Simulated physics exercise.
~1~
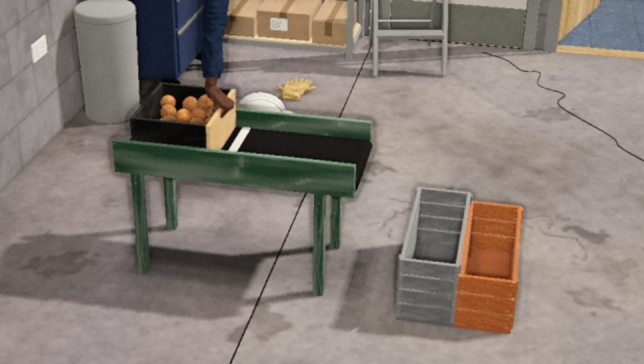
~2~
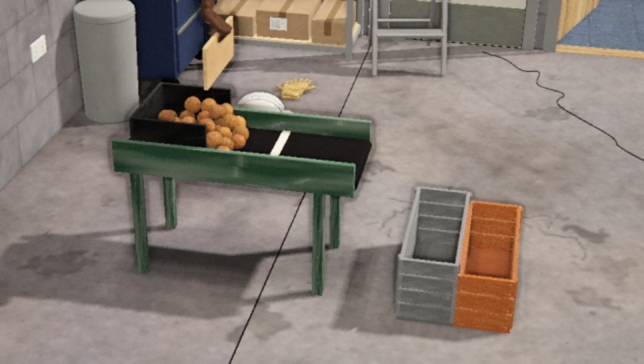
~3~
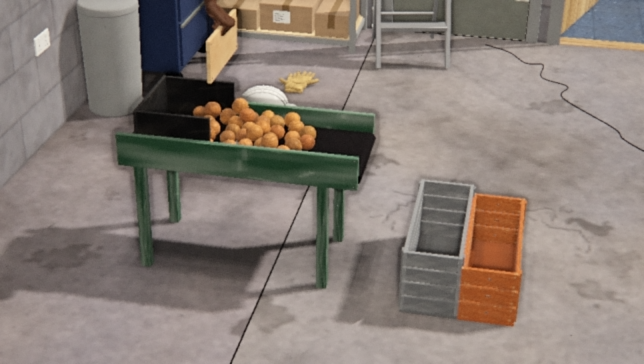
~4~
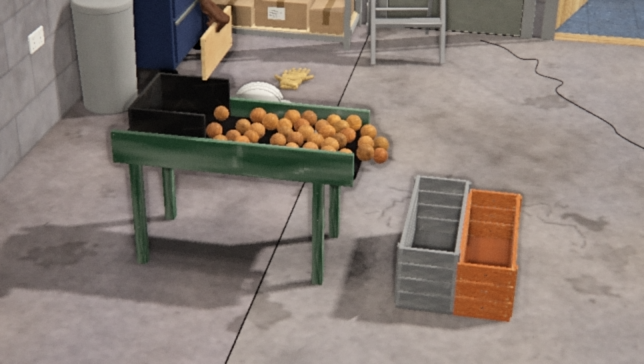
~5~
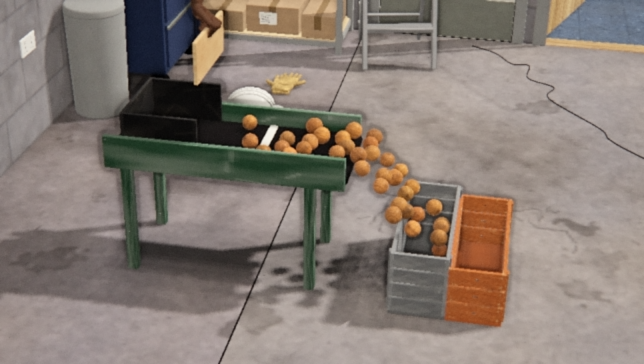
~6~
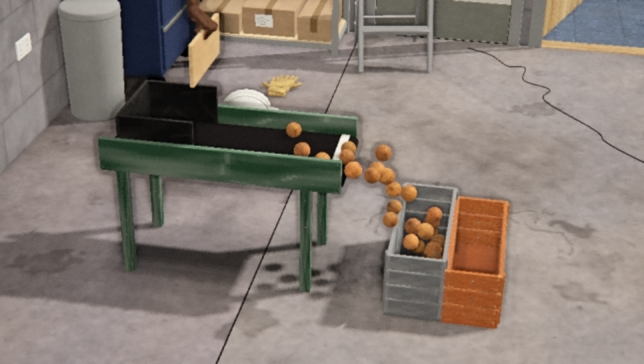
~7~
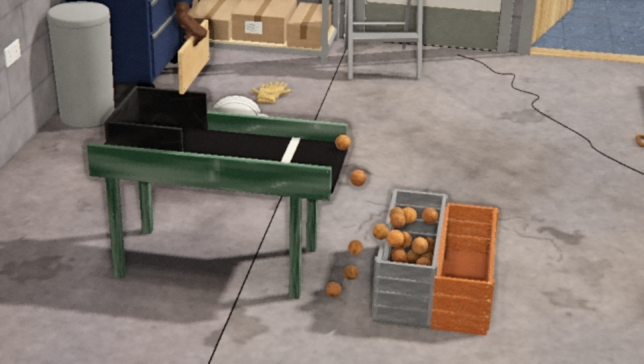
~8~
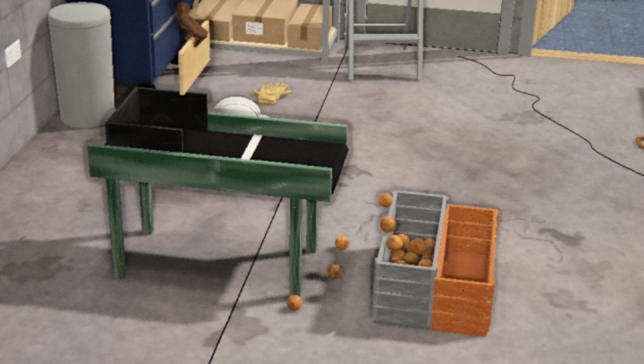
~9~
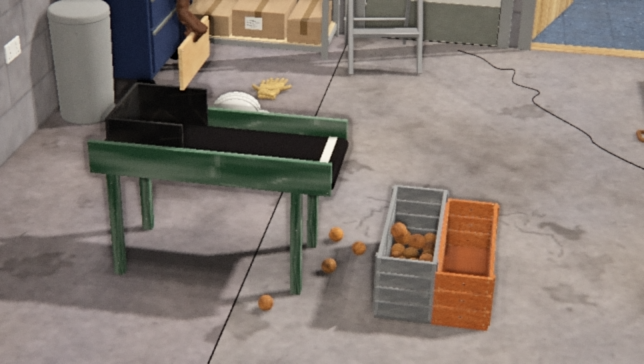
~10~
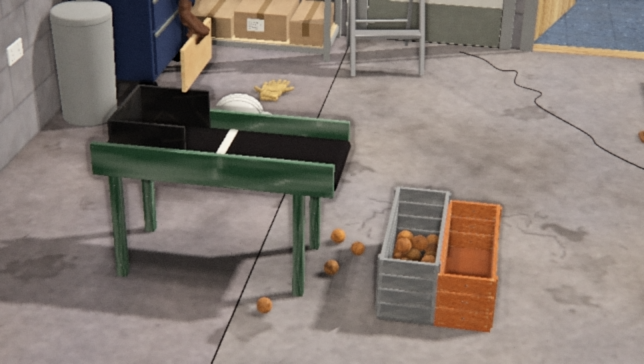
A hand lifted a wooden gate from a black pen, and a crowd of orange-brown onions rode right along the green-framed belt and tumbled off its end, most landing in the grey tote while four ended up on the floor short of it.
